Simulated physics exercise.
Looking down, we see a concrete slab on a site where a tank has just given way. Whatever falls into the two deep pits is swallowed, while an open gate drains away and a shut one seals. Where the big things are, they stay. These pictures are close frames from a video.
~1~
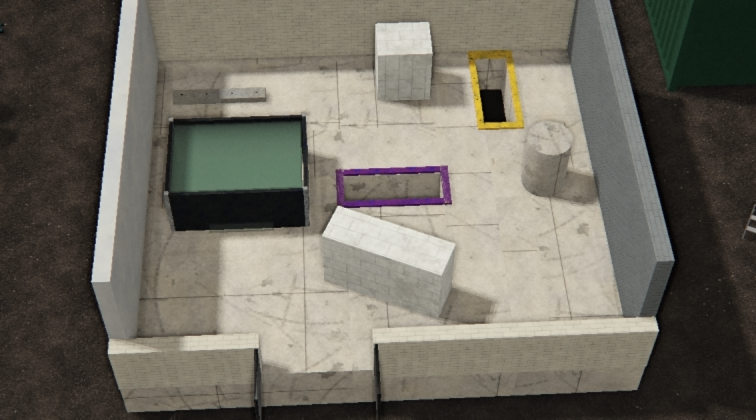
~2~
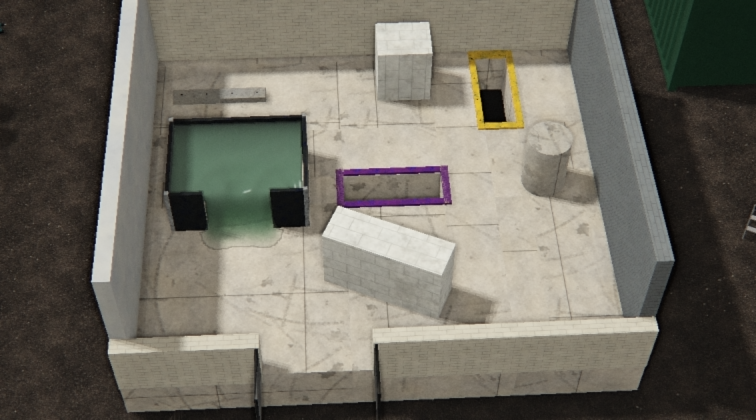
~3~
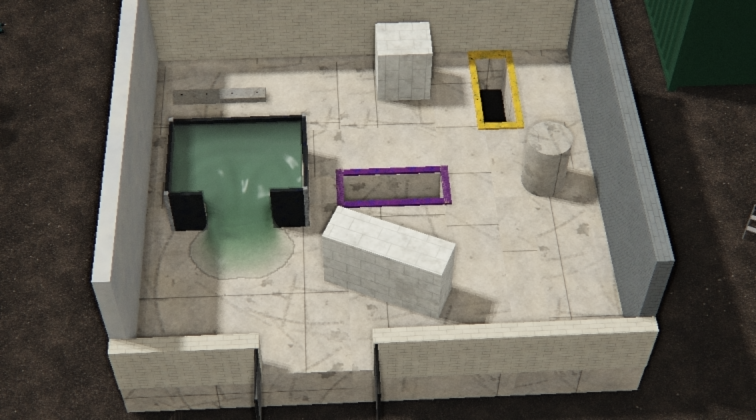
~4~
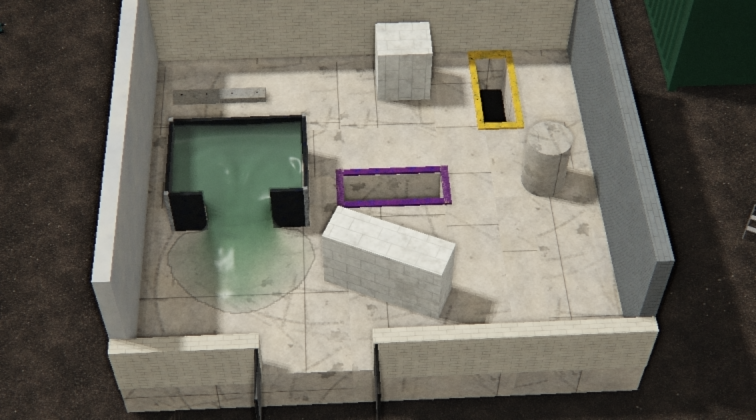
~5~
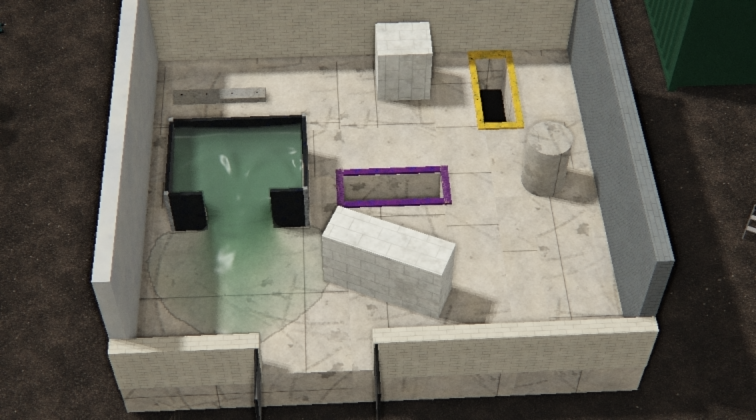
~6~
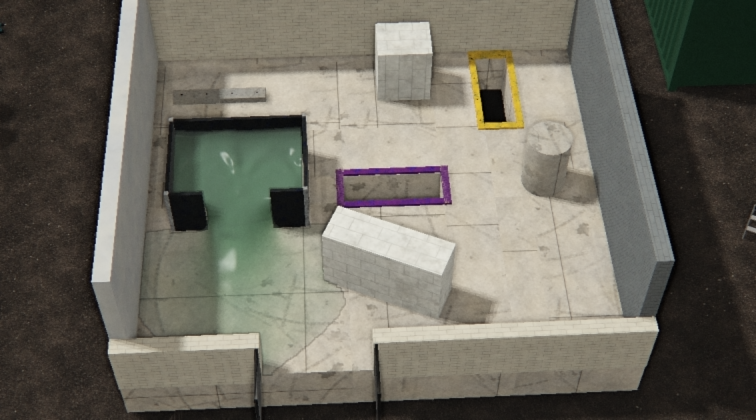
Green water pours through a gap in the near side of a dark open tank at the left of a walled concrete slab, seen from a fixed view high above. A pale block stands at the back, a long one near the middle, and a cylinder at right, with purple and yellow rectangular borders between them. The water, still at first, spreads in a widening rounded sheet toward the near wall, then fans out rightward.
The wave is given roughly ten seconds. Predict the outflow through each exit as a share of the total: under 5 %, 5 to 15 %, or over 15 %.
Result: The gate takes in a considerable amount - past fifteen per cent, the yellow pit takes in a trifling amount - short of five per cent, the purple pit takes in a trifling amount - short of five per cent.
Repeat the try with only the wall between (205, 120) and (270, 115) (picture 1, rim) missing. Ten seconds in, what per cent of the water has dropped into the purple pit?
Purple: About 12 %.
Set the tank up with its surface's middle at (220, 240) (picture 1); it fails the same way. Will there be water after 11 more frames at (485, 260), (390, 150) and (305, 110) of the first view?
Taking them as they were asked, they come out bone dry, bone dry, bone dry.
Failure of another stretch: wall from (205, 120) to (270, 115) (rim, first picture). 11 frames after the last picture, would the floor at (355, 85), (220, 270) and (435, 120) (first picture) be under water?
Soaked, then unsoaked, then unsoaked.
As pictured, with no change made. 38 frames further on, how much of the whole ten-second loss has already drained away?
I'd put it near 75 in a hundred.
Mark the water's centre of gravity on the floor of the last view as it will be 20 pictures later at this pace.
It is around (244, 257).
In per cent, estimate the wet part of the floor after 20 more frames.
That comes to about 30 per cent.
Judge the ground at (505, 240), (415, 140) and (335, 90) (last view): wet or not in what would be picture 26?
Taking them in the order given: Spared, then spared, then spared.
A moment on, water covers 20 % of the floor; the gate 4 %, the yellow pit 0 %, the purple pit 0 %.
Next, water covers 25 % of the floor; the gate 13 %, the yellow pit 0 %, the purple pit 0 %.
Then, water covers 30 % of the floor; the gate 22 %, the yellow pit 0 %, the purple pit 0 %.
Later, water covers 50 % of the floor; the gate 34 %, the yellow pit 0 %, the purple pit 0 %.
In the end, water covers 85 % of the floor; the gate 45 %, the yellow pit 0 %, the purple pit 0 %.
